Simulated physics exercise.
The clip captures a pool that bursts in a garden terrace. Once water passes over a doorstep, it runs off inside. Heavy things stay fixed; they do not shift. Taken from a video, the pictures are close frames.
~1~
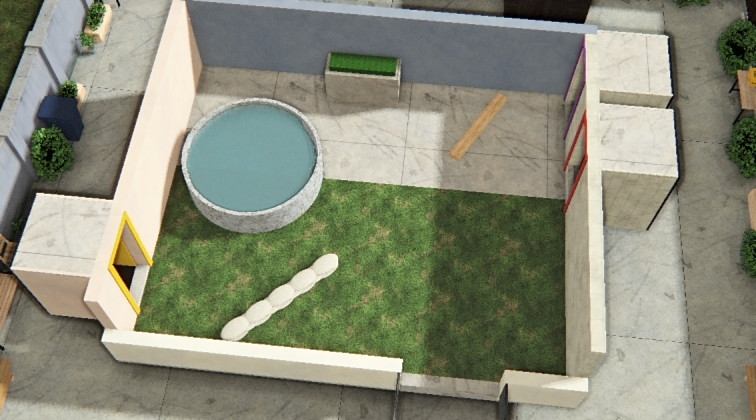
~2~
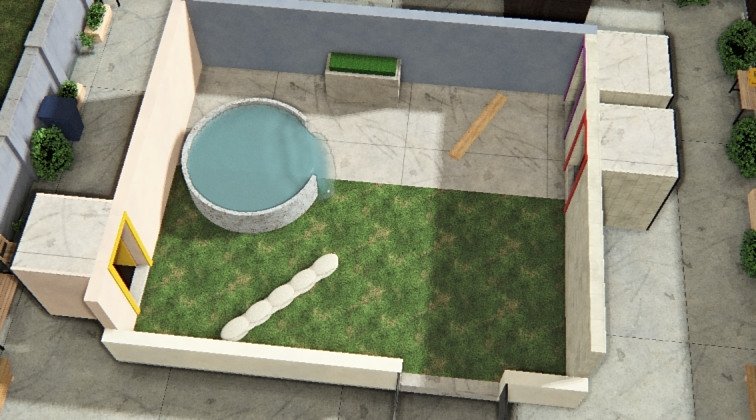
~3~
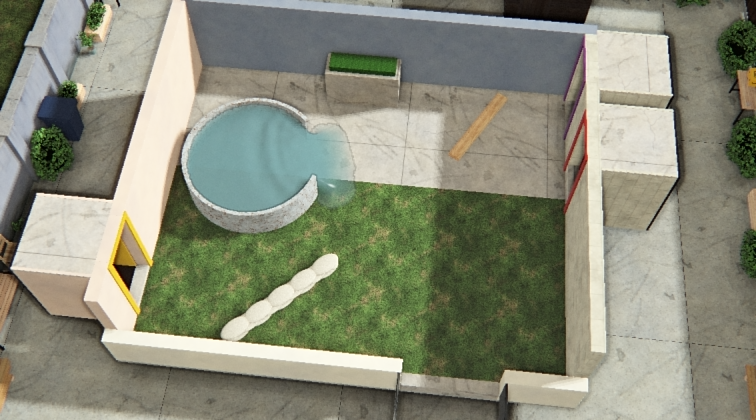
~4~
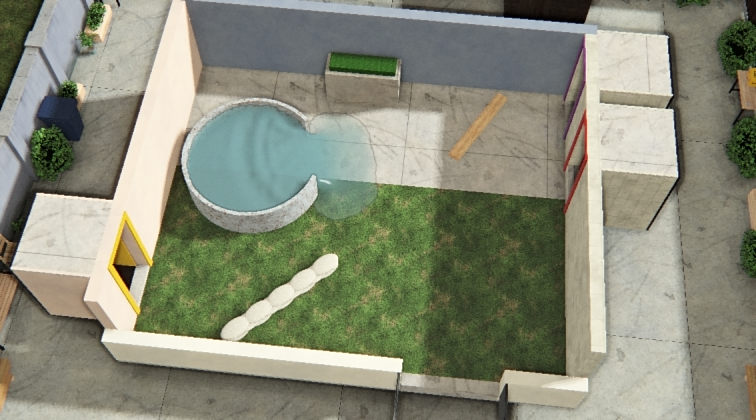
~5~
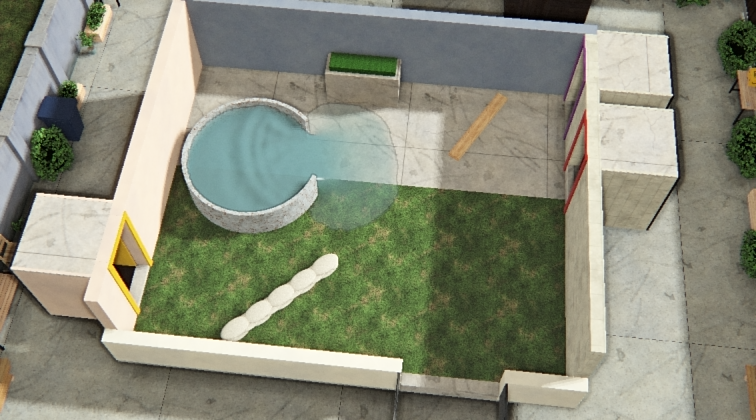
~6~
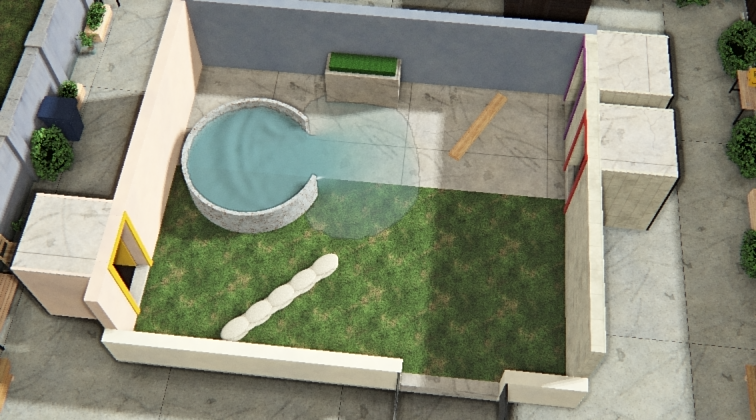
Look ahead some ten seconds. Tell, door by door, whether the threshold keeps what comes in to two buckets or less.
Outcome: The purple door will be deluged, the yellow door will not go over two buckets, the red door will not go over two buckets.
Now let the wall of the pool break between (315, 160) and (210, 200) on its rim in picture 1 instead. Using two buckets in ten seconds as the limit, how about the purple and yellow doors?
In short: The purple door falls short; the yellow door exceeds the limit.
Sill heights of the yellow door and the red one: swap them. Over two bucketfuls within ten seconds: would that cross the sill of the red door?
That way the red one breaks the limit.
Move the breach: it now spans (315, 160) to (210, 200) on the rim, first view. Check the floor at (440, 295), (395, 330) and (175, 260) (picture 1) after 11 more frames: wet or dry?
Listed order gives sopping; sopping; sopping.
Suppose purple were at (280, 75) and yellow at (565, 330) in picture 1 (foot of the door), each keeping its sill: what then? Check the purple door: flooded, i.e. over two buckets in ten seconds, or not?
In short: Purple door holds.
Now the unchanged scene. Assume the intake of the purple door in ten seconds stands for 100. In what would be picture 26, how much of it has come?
Roughly 35 per cent.
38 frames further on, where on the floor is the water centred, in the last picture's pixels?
Roughly (390, 177).
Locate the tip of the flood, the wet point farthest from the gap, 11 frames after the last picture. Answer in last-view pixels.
At about (557, 100).
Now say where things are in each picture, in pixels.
The first picture shows still water in the round tank at (252, 157).
In the second picture, the front is at (325, 196), out from the gap at (319, 159).
In the third picture, water pours out at (319, 161) and has run to (345, 201).
In the fourth picture, the front is at (355, 212), out from the gap at (319, 161).
In the fifth picture, water pours out at (319, 161) and has run to (392, 197).
In the sixth picture, water pours out at (319, 161) and has run to (413, 199).
A moment on, water covers 25 % of the floor; the purple door not reached, the yellow door not reached, the red door not reached.
Next, water covers 40 % of the floor; the purple door not reached, the yellow door not reached, the red door wet at the sill, nothing in.
Then, water covers 55 % of the floor; the purple door far over two buckets in, the yellow door not reached, the red door wet at the sill, nothing in.
Later, water covers 70 % of the floor; the purple door far over two buckets in, the yellow door not reached, the red door wet at the sill, nothing in.
In the end, water covers 85 % of the floor; the purple door far over two buckets in, the yellow door not reached, the red door wet at the sill, nothing in.
